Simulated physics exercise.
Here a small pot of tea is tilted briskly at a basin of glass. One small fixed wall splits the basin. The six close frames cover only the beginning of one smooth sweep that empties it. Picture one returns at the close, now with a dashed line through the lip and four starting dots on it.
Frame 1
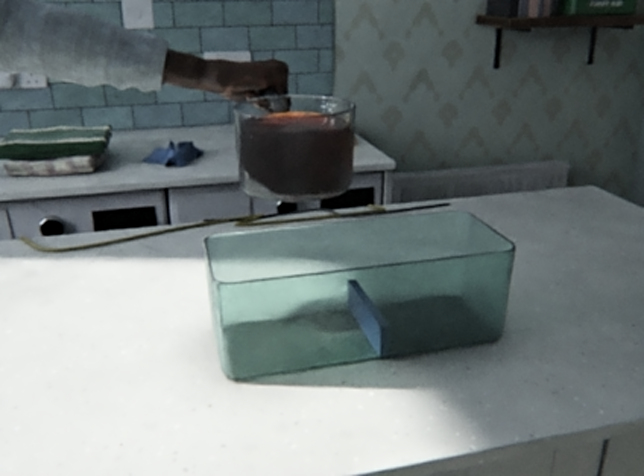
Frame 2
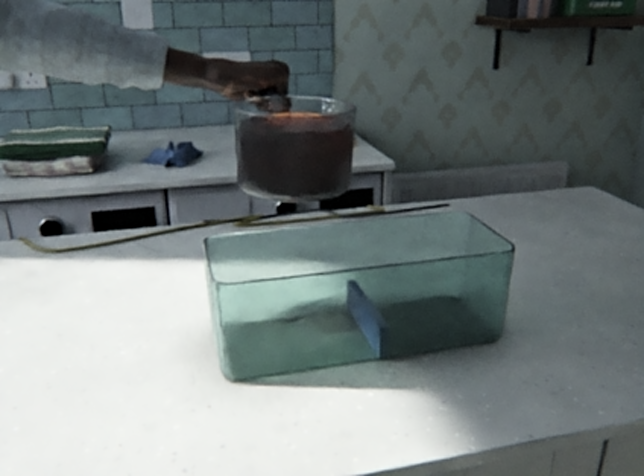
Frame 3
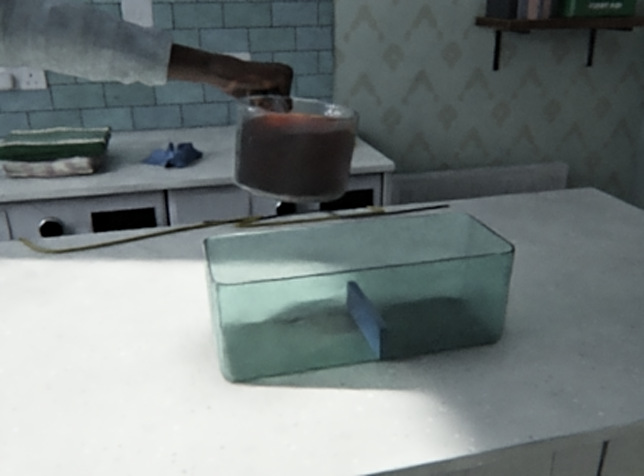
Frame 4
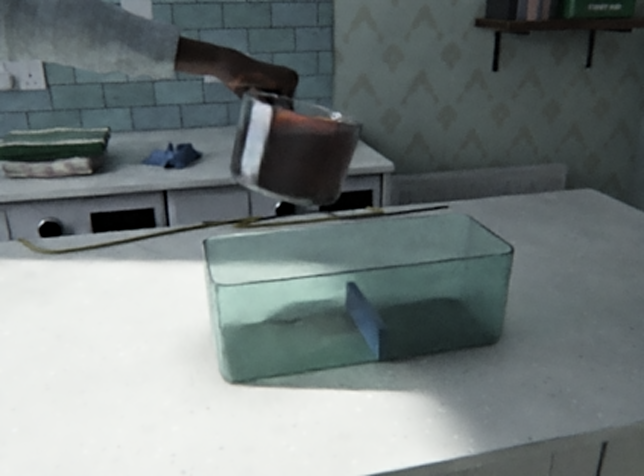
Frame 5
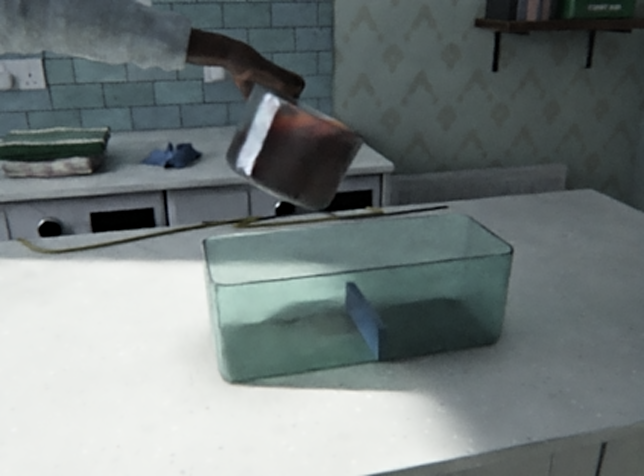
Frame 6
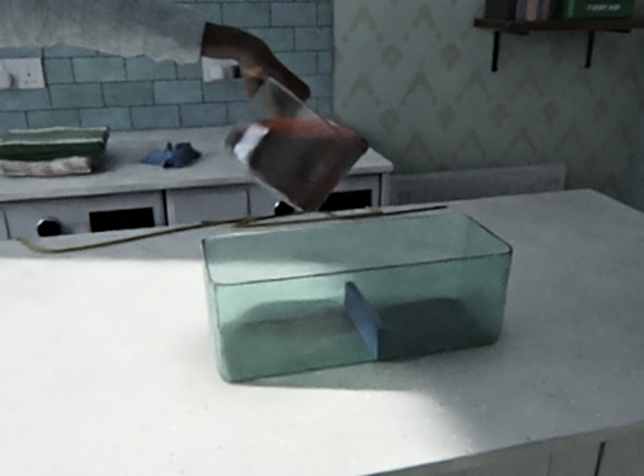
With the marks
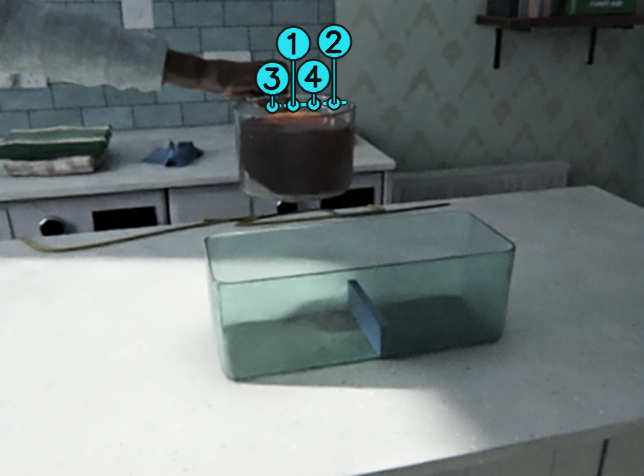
In a kitchen with pale counters, a hand held a small glass pot of dark tea above a clear basin with a low blue divider, then tilted it briskly rightward until tea reached over the lip.
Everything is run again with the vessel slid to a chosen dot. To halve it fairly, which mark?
Choose 4.
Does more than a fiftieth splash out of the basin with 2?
No.
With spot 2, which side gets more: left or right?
The right side.
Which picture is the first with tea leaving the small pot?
Picture 6.
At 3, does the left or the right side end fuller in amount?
The left one.
In cyan, 1 at (293, 105); 2 at (334, 103); 3 at (272, 106); 4 at (313, 104).
If 1 is chosen, about 79 % ends left of the wall and 18 % right of it; 3 % is lost outside.
If 2 is chosen, about 17 % ends left of the wall and 83 % right of it.
If 3 is chosen, about 90 % ends left of the wall and 8 % right of it.
If 4 is chosen, about 50 % ends left of the wall and 49 % right of it.
